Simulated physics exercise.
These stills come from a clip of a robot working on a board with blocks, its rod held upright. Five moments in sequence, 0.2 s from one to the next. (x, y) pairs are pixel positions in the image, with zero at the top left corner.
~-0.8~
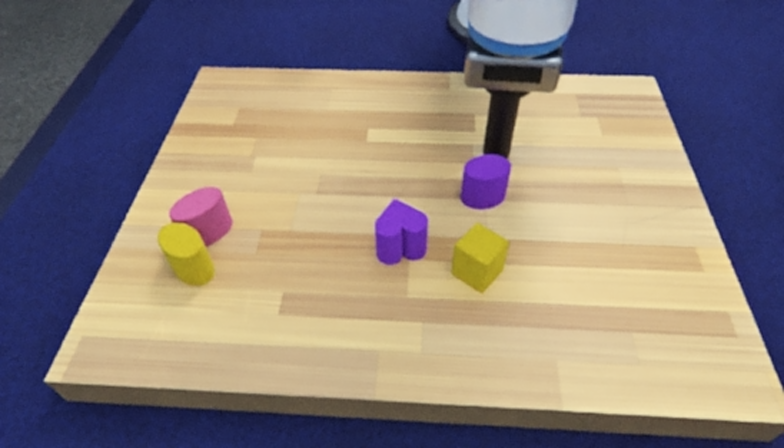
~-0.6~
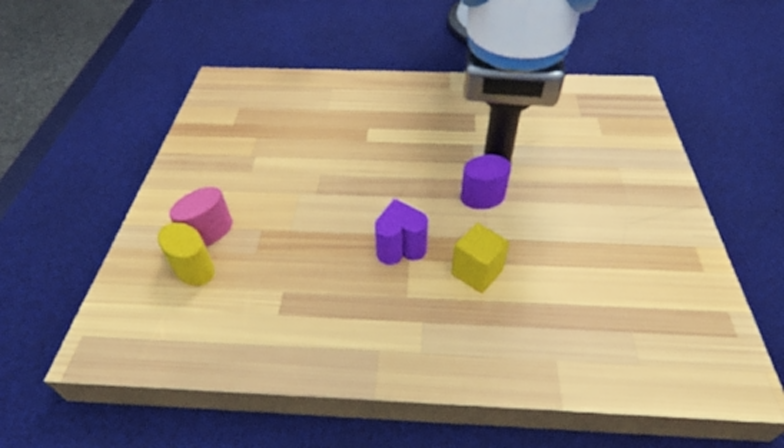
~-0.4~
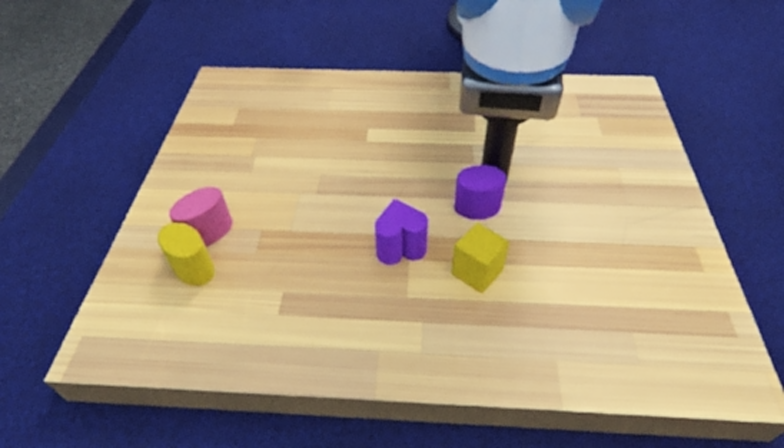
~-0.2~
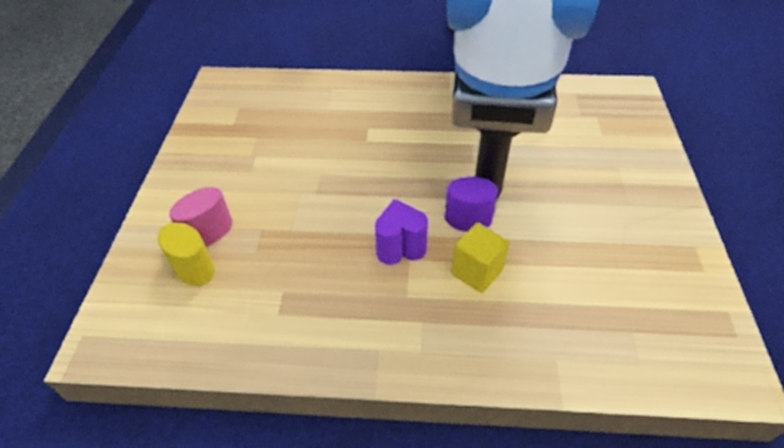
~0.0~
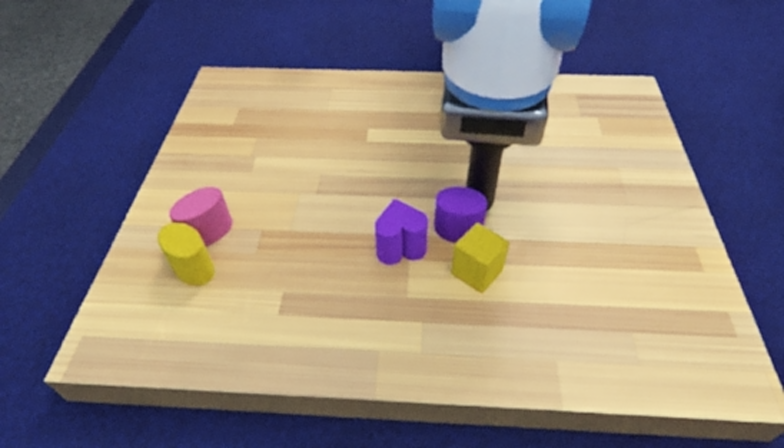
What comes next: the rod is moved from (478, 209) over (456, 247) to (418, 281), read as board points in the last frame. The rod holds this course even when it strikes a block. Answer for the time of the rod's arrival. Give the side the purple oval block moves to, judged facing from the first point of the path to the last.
Rightward.
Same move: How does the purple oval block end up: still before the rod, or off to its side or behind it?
Carried ahead at the end.
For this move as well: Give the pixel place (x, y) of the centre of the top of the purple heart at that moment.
(349, 227)
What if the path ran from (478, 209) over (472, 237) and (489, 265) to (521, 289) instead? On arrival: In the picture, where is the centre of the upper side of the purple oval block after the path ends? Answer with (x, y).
The spot you're after is about (444, 223) in the image.
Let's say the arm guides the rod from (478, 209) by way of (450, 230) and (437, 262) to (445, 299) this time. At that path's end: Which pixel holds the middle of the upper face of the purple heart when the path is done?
Put as a pixel place, it's (383, 233).
What follows on the original path. One third of the way, rod at (466, 228); purple heart at (390, 221); purple oval block at (439, 221), turned 30° clockwise.
Two thirds of the way, rod at (444, 252); purple heart at (365, 226), turned 30° clockwise; purple oval block at (411, 240), turned 55° clockwise.
At the end, rod at (418, 274); purple heart at (349, 227), turned 60° clockwise; purple oval block at (381, 257), turned 75° clockwise; yellow square piece not moved.
